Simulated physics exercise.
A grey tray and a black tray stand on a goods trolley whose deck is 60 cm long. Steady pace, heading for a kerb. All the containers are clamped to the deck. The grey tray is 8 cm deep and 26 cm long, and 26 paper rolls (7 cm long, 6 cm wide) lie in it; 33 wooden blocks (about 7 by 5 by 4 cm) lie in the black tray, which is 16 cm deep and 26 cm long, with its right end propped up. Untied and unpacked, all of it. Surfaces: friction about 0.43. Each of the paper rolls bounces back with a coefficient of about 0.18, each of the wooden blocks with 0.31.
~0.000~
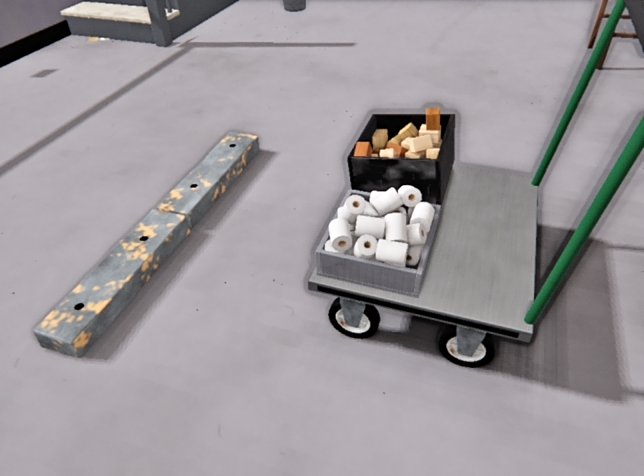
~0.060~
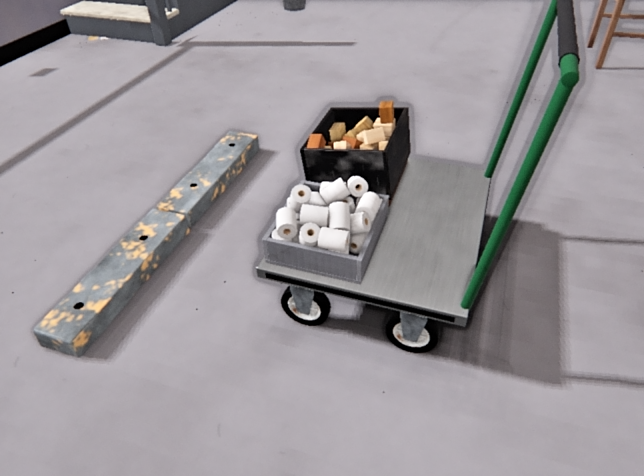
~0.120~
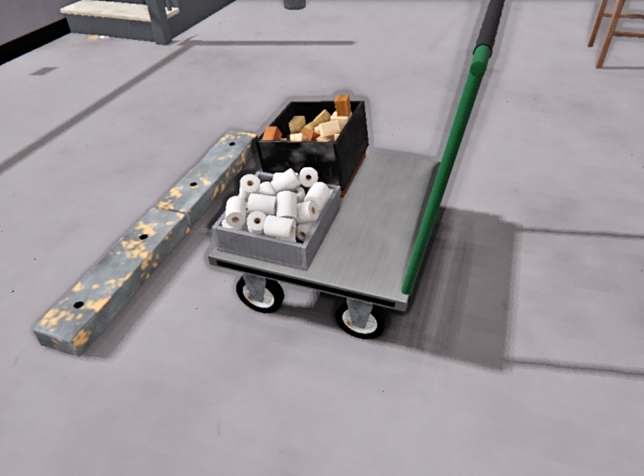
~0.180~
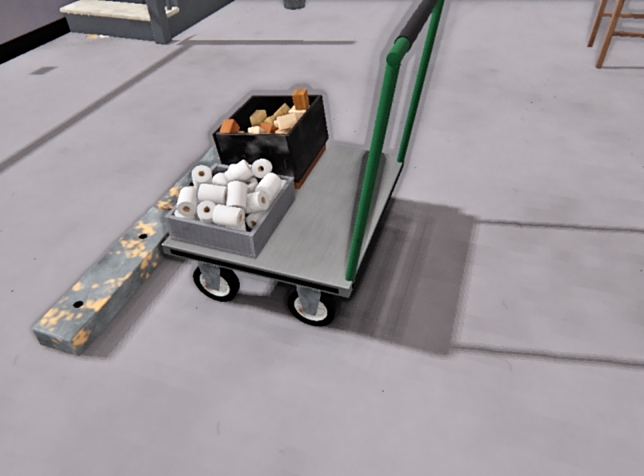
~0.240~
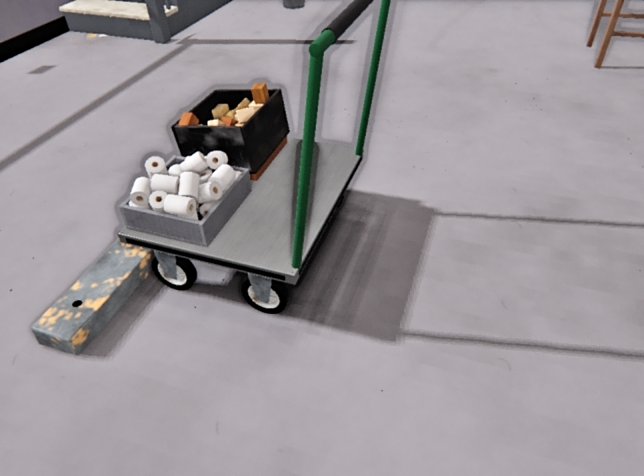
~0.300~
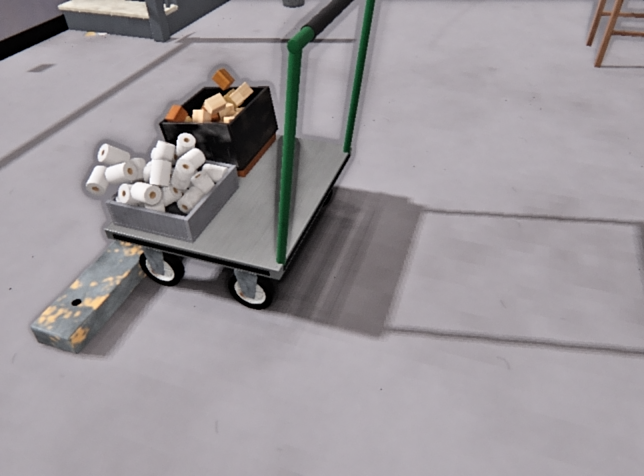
A green-handled trolley carrying a grey tray of white rolls and a black tray of wooden blocks rolled left to a blotchy kerb and stopped, and the rolls surged left over their tray's edge.
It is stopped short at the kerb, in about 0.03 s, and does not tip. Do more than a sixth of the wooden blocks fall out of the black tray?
The count that escapes never reaches a sixth.
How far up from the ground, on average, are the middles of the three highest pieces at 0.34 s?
Around 50 centimetres.
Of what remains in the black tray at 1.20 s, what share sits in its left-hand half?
70 per cent or so.
After 0.34 s, grey tray 21 in, 5 out and black tray 33 in, 0 out.
After 0.46 s, grey tray 19 in, 7 out and black tray 32 in, 1 out.
After 0.69 s, grey tray 17 in, 9 out and black tray 32 in, 1 out.
When it is over (at 1.20 s), grey tray 17 in, 9 out and black tray 32 in, 1 out. Asked share, 1 of 33, 3 per cent.
